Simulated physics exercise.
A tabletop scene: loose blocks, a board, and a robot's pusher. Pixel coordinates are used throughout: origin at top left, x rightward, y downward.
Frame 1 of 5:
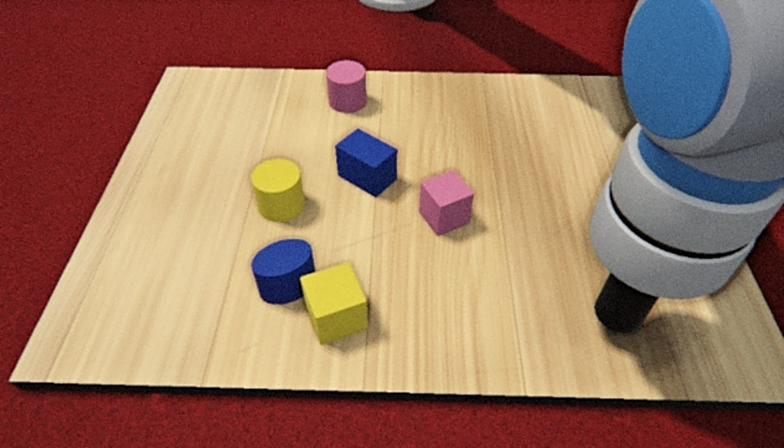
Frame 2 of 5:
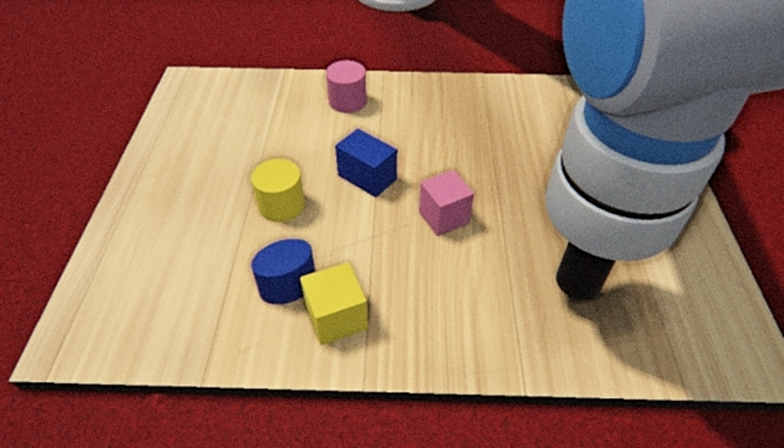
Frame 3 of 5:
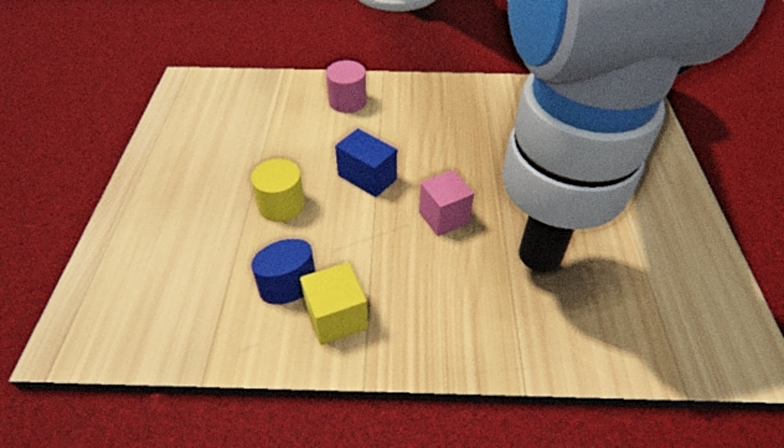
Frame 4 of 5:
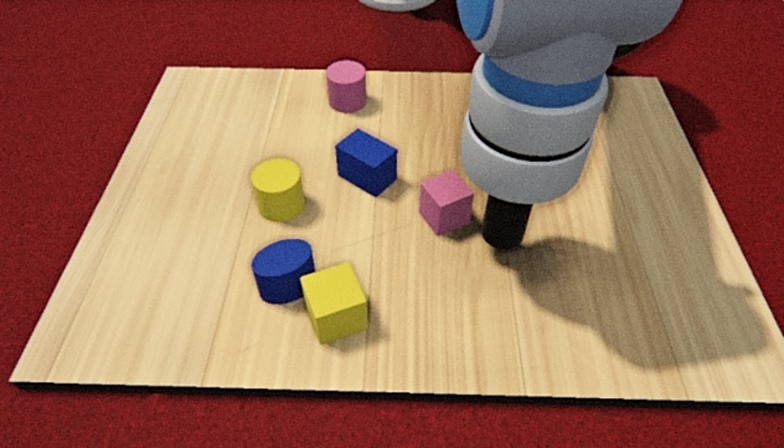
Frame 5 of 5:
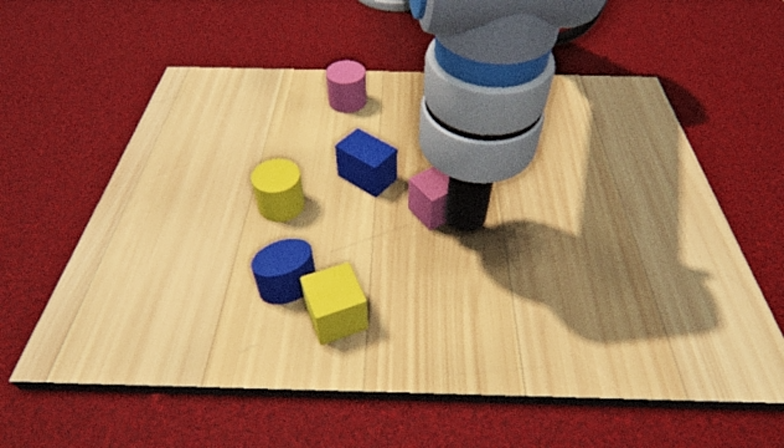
On a wooden board, a robot arm moves left among colored blocks and nudges the pink cube.
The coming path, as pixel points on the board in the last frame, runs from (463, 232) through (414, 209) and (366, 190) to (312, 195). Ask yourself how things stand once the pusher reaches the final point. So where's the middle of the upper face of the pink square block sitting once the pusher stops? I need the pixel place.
So, by the moment the path ends, you'll find the top centre of the pink square block at (319, 136).
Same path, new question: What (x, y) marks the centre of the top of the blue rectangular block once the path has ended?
The centre of its top face lies at (302, 111).
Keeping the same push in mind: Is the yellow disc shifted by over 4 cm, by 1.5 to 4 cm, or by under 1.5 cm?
It shifts by less than 1.5 cm.
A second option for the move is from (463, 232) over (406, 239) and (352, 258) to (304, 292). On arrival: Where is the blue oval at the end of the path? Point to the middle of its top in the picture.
The spot you're after is about (242, 274) in the image.
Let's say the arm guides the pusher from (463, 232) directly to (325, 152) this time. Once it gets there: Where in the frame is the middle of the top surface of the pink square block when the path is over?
It will likely be found at (295, 108).
On the path given first. One third of the way, pusher (414, 192); blue rectangular block (350, 140); pink square block (387, 159).
Two thirds of the way, pusher (364, 174); blue rectangular block (313, 118), turned 20° clockwise; pink square block (341, 140).
At the end, pusher (310, 178); yellow disc (265, 178); blue rectangular block (302, 111), turned 35° clockwise; pink square block (319, 136), turned 20° clockwise.
